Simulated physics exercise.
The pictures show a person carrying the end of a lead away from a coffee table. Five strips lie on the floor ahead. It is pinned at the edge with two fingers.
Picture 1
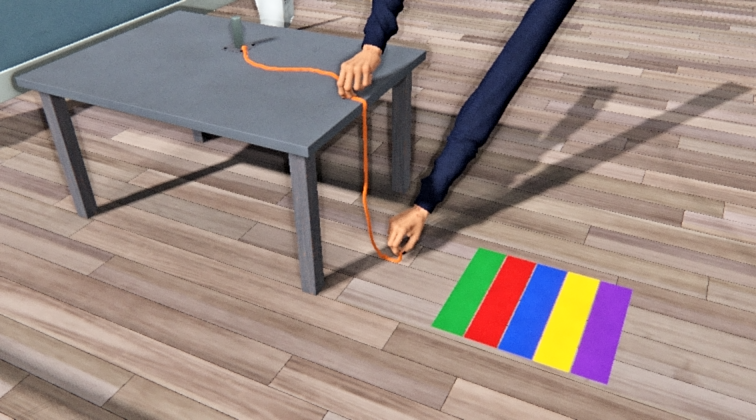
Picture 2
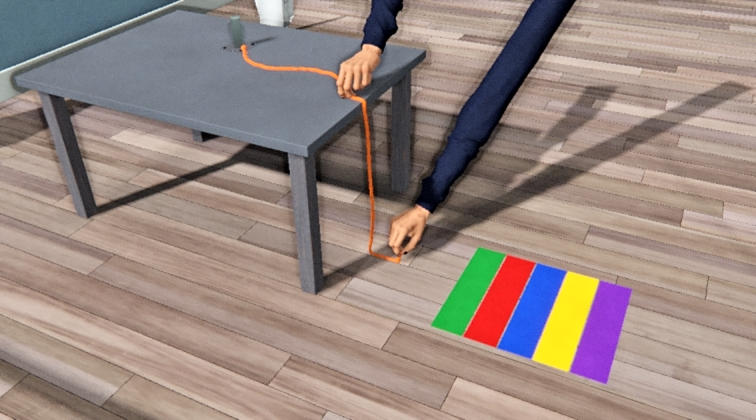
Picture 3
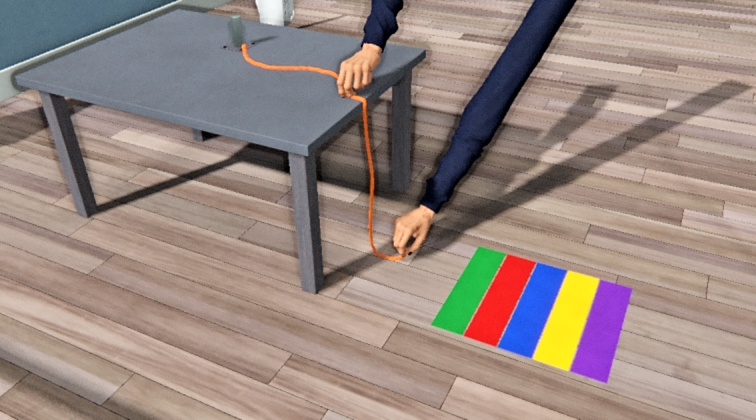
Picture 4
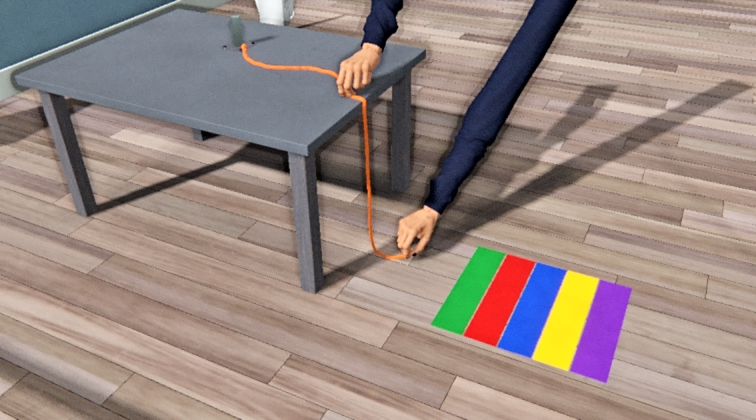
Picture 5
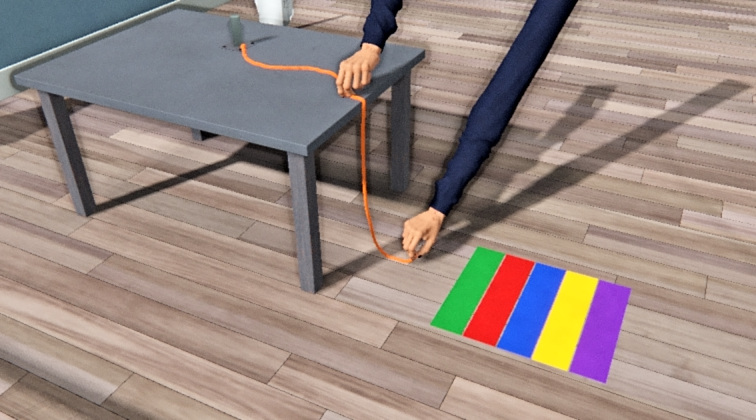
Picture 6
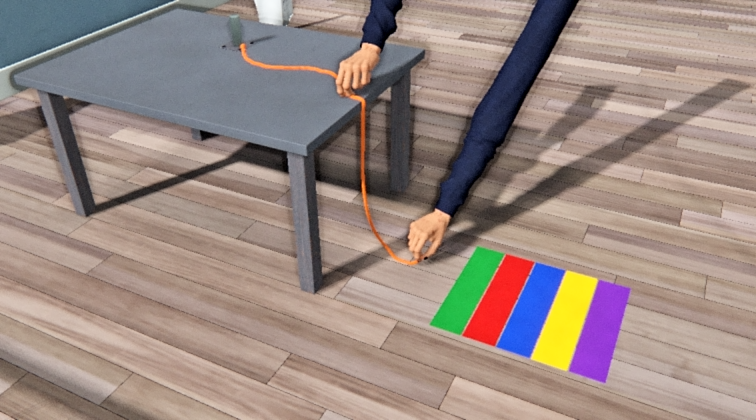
A hand in a dark blue sleeve, low beside a grey coffee table on a wood-plank floor seen from above, draws the end of an orange lead slowly to the right. Another hand presses the lead at the table's edge, while green, red, blue, yellow and purple strips lie side by side at the lower right. The hanging part bends into a smoother curve as the low hand shifts slightly, and the camera stays still.
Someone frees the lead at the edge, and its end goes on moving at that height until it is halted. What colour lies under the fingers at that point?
Blue.
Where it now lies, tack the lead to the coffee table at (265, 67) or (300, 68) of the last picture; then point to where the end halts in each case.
First (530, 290), then (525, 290).
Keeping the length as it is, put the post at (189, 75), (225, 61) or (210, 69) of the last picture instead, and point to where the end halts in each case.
Respectively (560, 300), (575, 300) and (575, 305).
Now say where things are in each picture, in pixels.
The first picture shows end (400, 253); green (456, 315); red (488, 326); blue (522, 336); yellow (558, 348); purple (594, 360).
The second picture shows end (402, 253); lead through (247, 57) (294, 69) (341, 82) (365, 116) (371, 181) (372, 236).
The third picture shows end (406, 253).
The fourth picture shows end (410, 254); lead through (247, 56) (294, 68) (341, 81) (365, 114) (368, 180) (371, 234).
The fifth picture shows end (416, 256).
The sixth picture shows end (422, 258); lead through (246, 56) (293, 68) (340, 81) (363, 114) (363, 179) (377, 236).
Early on, end near (495, 280); over red.
Midway, end near (527, 289); over blue.
At the end of the slack, end near (546, 294); over blue. It halts on the blue strip.
